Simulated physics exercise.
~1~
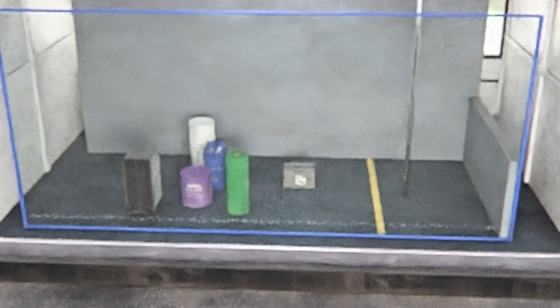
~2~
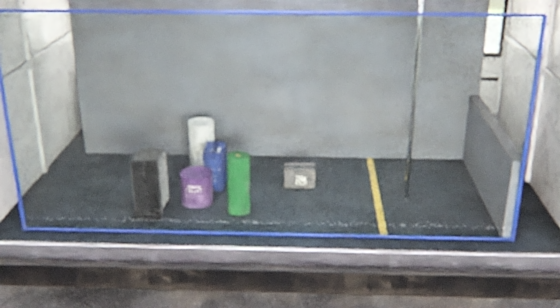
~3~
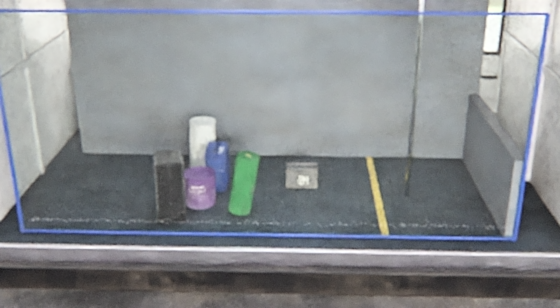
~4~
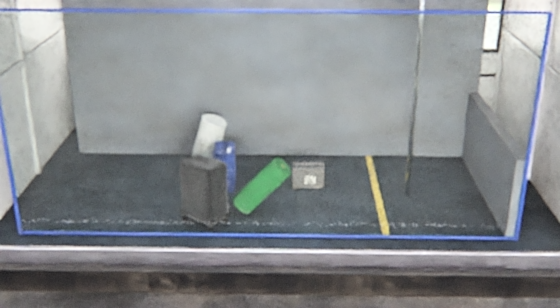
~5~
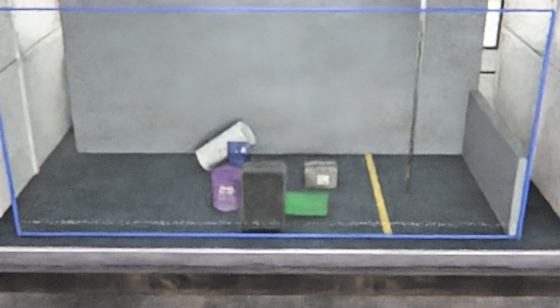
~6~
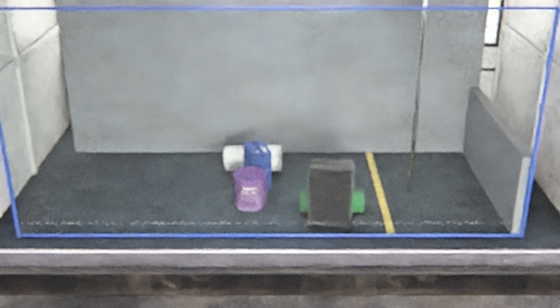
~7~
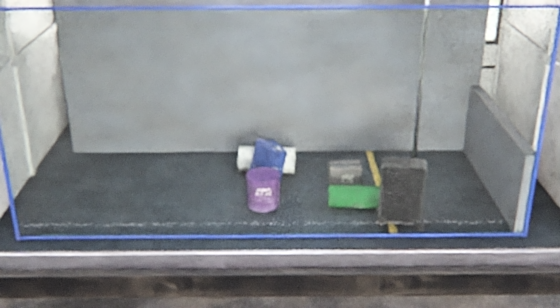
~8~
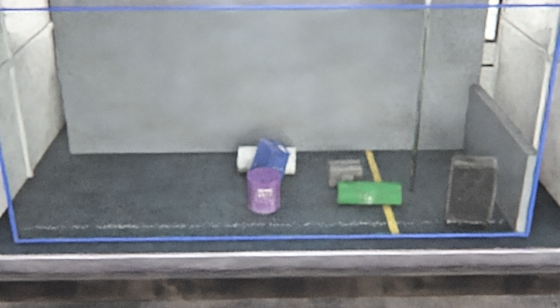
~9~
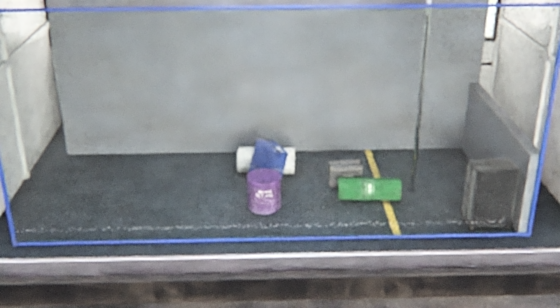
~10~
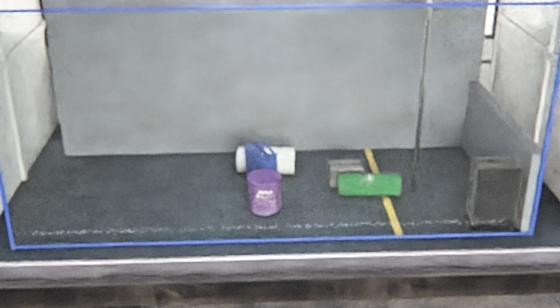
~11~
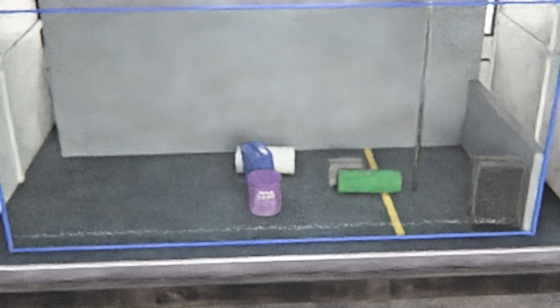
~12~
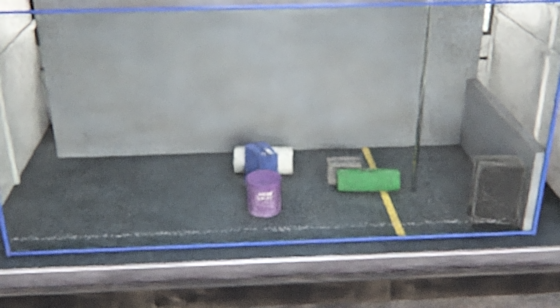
In a grey bay, a black case slides right to the wall as the green roll topples by the yellow line.
